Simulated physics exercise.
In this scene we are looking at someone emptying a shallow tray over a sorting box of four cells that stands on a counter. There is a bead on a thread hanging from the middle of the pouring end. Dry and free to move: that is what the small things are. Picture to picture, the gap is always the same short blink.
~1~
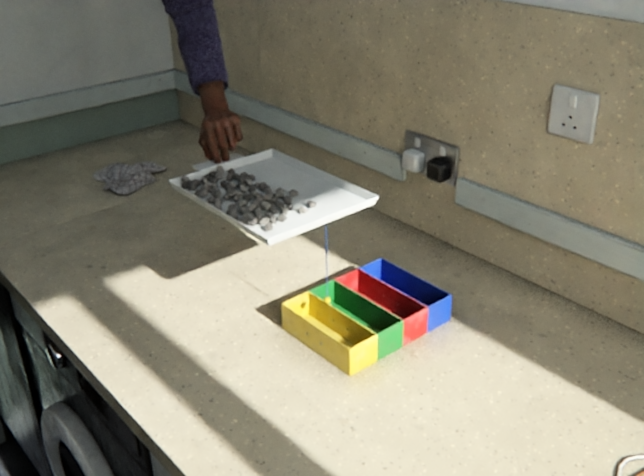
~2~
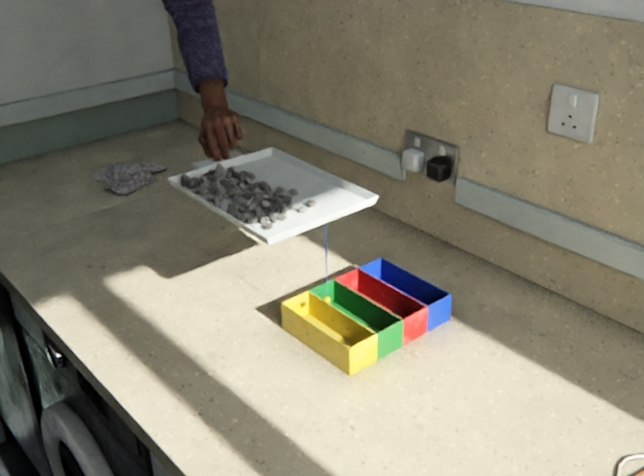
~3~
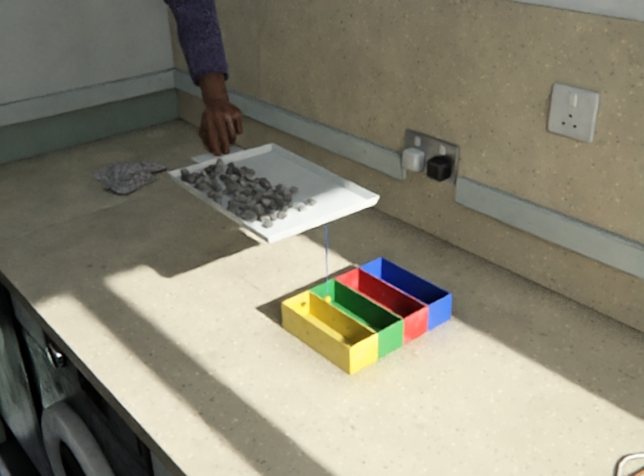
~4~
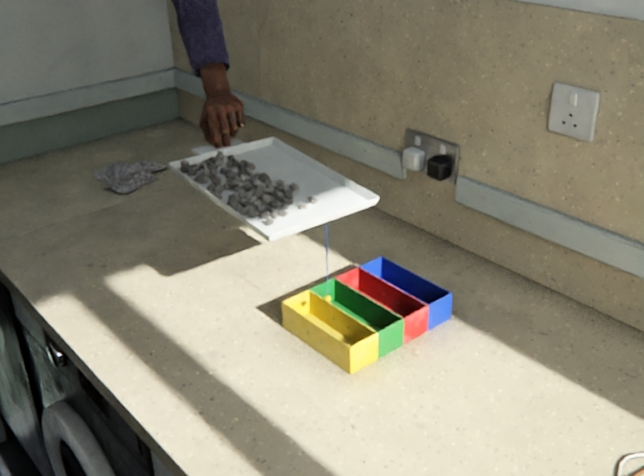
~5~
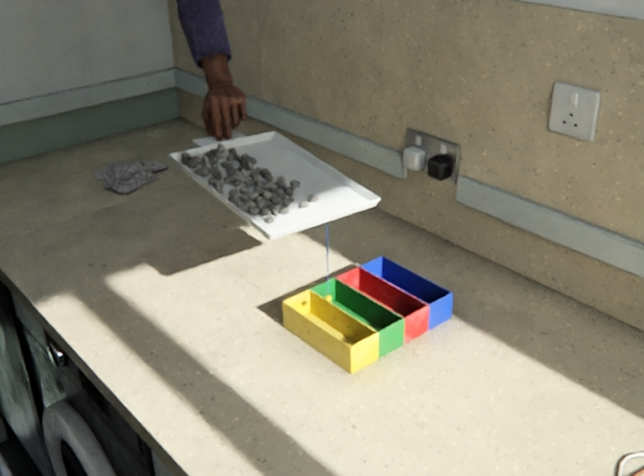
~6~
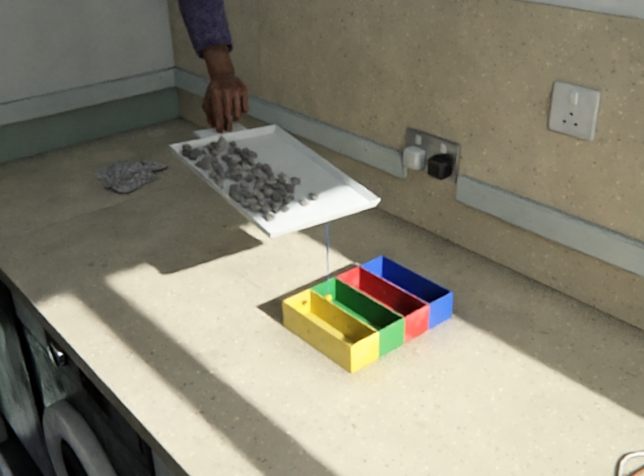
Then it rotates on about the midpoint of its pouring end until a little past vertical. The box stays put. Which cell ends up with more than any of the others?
The red cell.
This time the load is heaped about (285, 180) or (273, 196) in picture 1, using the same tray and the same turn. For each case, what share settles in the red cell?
First case: Around 60 %; second case: Around 40 %.
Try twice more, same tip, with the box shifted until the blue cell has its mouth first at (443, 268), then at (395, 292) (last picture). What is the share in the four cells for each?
Roughly 90 per cent the first time and 100 per cent the second.
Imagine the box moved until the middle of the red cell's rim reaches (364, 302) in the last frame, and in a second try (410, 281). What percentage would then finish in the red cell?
Respectively 30 % and 10 %.
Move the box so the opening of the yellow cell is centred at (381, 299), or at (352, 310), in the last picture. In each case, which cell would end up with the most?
It would be the yellow one the first time and the green cell the second time.
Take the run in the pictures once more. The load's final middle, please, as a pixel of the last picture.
It settles centred around (385, 320).
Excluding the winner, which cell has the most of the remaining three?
After the leader, it is the green one.
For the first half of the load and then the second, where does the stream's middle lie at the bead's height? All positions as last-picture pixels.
For the early half I get (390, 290), and for the late half (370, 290).
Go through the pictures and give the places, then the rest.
In the first picture, corners of the pouring end (269, 237) and (375, 196), level; middle of the load (247, 197), bits of gravel; bead on its thread (327, 300); yellow cell (363, 353); green cell (390, 338); red cell (415, 324); blue cell (439, 311).
In the second picture, corners of the pouring end (268, 236) and (374, 196), level; middle of the load (247, 196).
In the third picture, corners of the pouring end (269, 235) and (375, 196), tipped barely, lowest at the right corner; middle of the load (247, 193).
In the fourth picture, corners of the pouring end (270, 233) and (375, 197), tipped a little, lowest at the right corner; middle of the load (248, 188).
In the fifth picture, corners of the pouring end (271, 232) and (376, 198), tipped a little, lowest at the right corner; middle of the load (248, 183).
In the sixth picture, corners of the pouring end (271, 230) and (376, 199), tipped a little, lowest at the right corner; middle of the load (249, 178); yellow cell (365, 350); green cell (391, 335); red cell (416, 322); blue cell (440, 309).
Just after the last frame, tray tipped steeply; the larger part on the tray; just a few in the green cell; just a few in the red cell; just a few in the blue cell; roughly a quarter falling or outside the box.
A moment on, tray tipped right over; about a tenth on the tray; roughly a third in the red cell; roughly a quarter in the green cell; about a tenth in the yellow cell; about a tenth in the blue cell; roughly a quarter falling or outside the box.
Further on, tray tipped past a quarter turn; roughly half in the red cell; roughly a quarter in the green cell; about a tenth in the yellow cell; about a tenth in the blue cell; about a tenth falling or outside the box.
When it is over, tray tipped past a quarter turn; roughly half in the red cell; roughly a quarter in the green cell; about a tenth in the yellow cell; about a tenth in the blue cell; about a tenth outside the box.
